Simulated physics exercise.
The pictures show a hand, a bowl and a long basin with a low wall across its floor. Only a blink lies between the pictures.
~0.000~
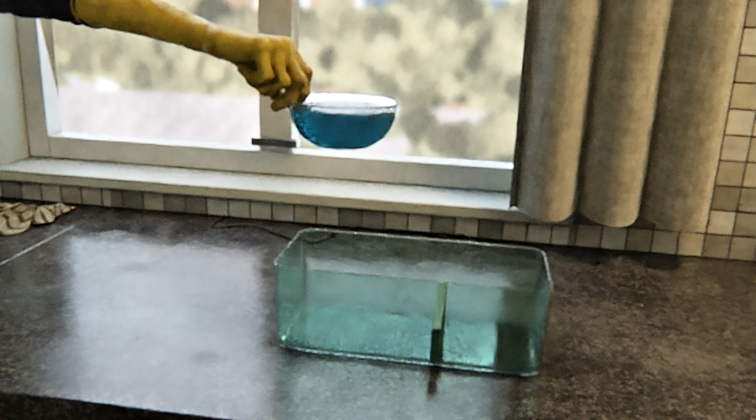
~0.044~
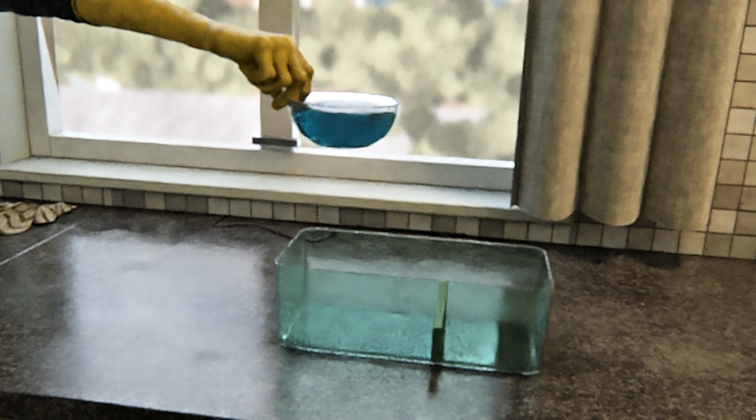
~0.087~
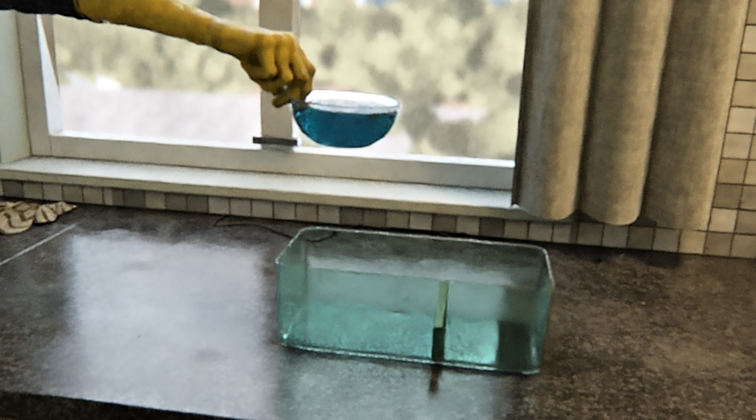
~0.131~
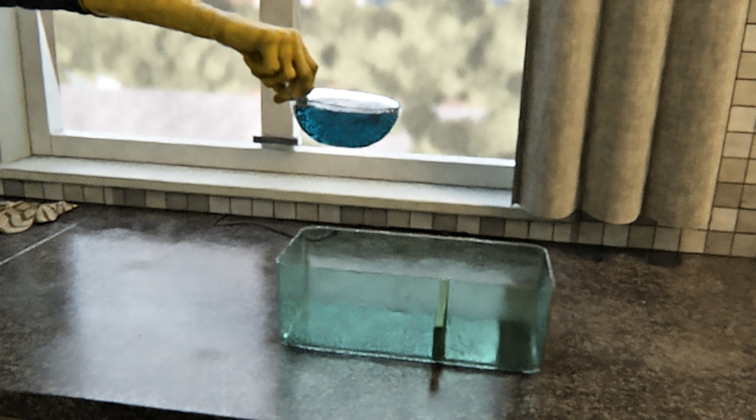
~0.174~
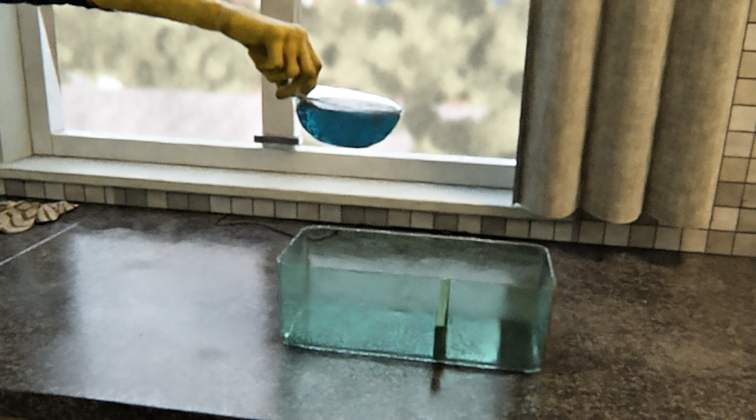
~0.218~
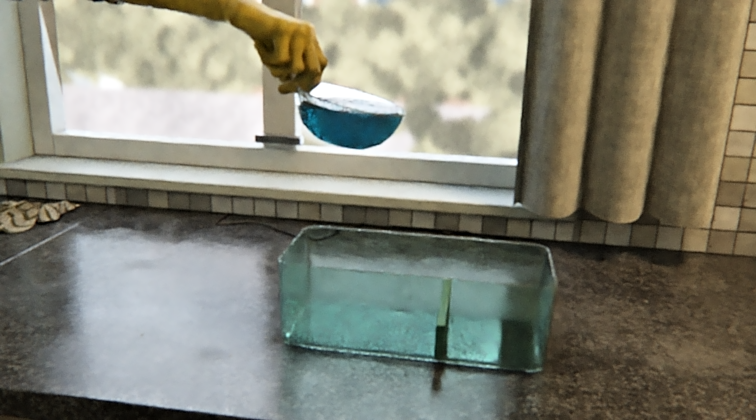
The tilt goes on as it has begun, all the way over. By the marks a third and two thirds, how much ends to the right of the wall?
The share right of the wall is from a third to two thirds.
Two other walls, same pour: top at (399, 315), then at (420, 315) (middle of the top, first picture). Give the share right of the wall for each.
In turn 80 and 70 in a hundred.
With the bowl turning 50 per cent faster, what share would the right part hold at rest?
About 35 per cent.
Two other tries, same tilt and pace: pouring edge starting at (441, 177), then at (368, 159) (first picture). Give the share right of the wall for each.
Near 80 % and 5 %.
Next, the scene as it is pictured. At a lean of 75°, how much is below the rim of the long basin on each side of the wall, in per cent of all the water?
Near 10 on the left, 15 on the right.
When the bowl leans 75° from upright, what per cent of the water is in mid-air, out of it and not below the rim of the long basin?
Roughly 50 in a hundred.
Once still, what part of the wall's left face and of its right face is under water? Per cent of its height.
Some 20 per cent left and 30 right.
Then, 0.60 s in, the tilt is 75° and 24 per cent is still to pour, 9 is left of the wall and 15 right of it.
Then, 0.88 s in, the tilt is 110° and 0 per cent is still to pour, 50 is left of the wall and 46 right of it.
Then, 1.17 s in, the tilt is 113° and 0 per cent is still to pour, 51 is left of the wall and 47 right of it.
Then, 1.49 s in, the tilt is 113° and 0 per cent is still to pour, 51 is left of the wall and 47 right of it.
Finally, 51 per cent lies left of the wall, 47 right of it and 2 outside.
